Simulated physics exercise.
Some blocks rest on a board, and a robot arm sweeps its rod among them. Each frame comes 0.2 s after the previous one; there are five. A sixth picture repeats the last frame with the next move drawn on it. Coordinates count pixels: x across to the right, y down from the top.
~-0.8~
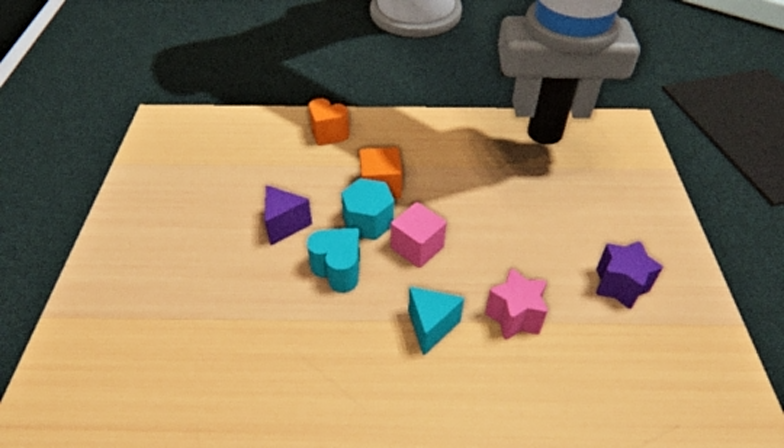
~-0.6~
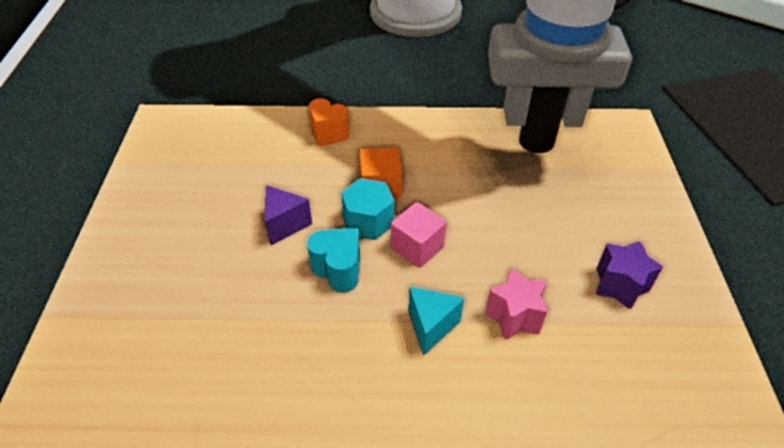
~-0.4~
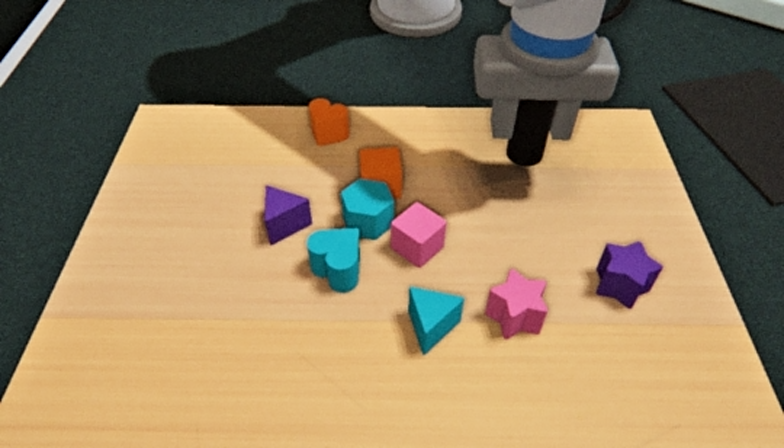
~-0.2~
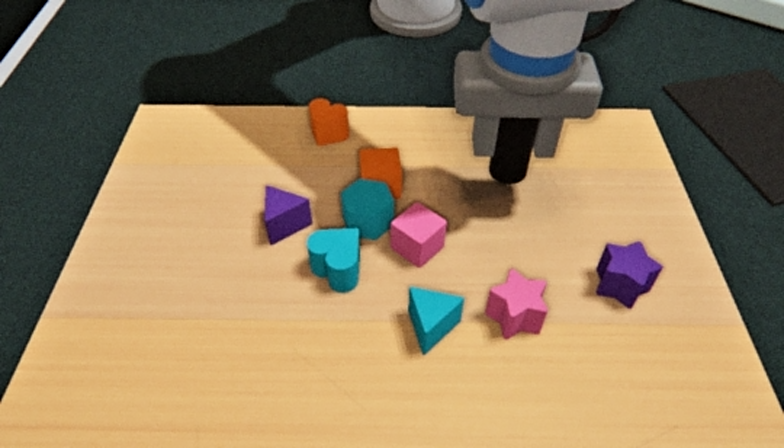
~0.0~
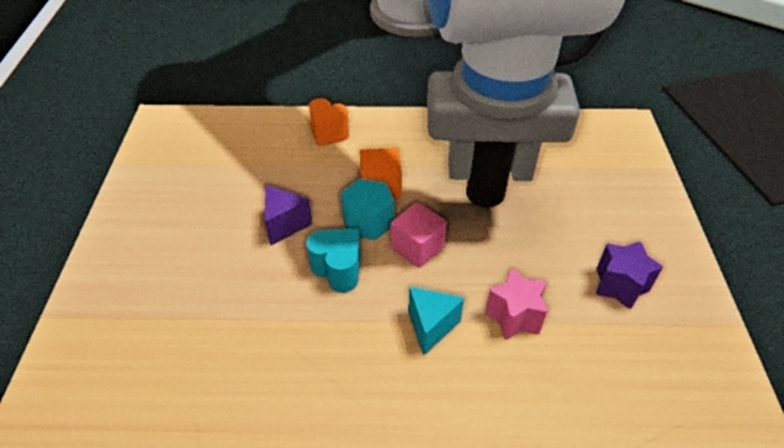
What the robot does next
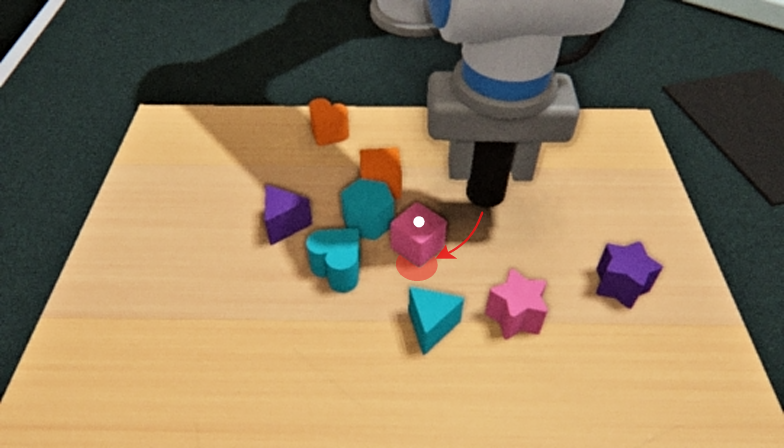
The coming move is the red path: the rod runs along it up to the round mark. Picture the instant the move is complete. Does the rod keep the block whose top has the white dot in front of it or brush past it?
It stays ahead.
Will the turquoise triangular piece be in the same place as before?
Yes, it checks out.
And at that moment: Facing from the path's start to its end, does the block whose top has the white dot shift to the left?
Answer: No.
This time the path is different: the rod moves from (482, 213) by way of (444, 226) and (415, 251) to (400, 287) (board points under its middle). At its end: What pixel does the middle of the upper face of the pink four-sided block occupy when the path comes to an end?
(359, 279)
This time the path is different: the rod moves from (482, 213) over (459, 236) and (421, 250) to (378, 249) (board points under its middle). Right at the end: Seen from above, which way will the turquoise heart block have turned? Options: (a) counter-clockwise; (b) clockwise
Answer: A.
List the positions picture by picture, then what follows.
The first frame shows rod's lower end at (545, 134); turquoise heart block at (336, 245); turquoise six-sided block at (367, 196); pink four-sided block at (419, 222); turquoise triangular piece at (433, 305).
The second frame shows rod at (537, 142); blocks still.
The third frame shows rod at (524, 155); blocks still.
The fourth frame shows rod at (507, 172); blocks still.
The fifth frame shows rod at (485, 194); turquoise heart block at (336, 245); turquoise six-sided block at (367, 196); pink four-sided block at (419, 222); turquoise triangular piece at (433, 305).
Drawn move, from (482, 213) via (471, 235) and (448, 253), ending at (417, 264); the dot is on the pink four-sided block.
What follows on the original path. Halfway along, rod at (463, 227); pink four-sided block at (415, 223).
At the end, rod at (418, 246); turquoise heart block at (332, 246); turquoise six-sided block at (360, 193), turned 20° clockwise; pink four-sided block at (375, 228), turned 45° clockwise; turquoise triangular piece still.
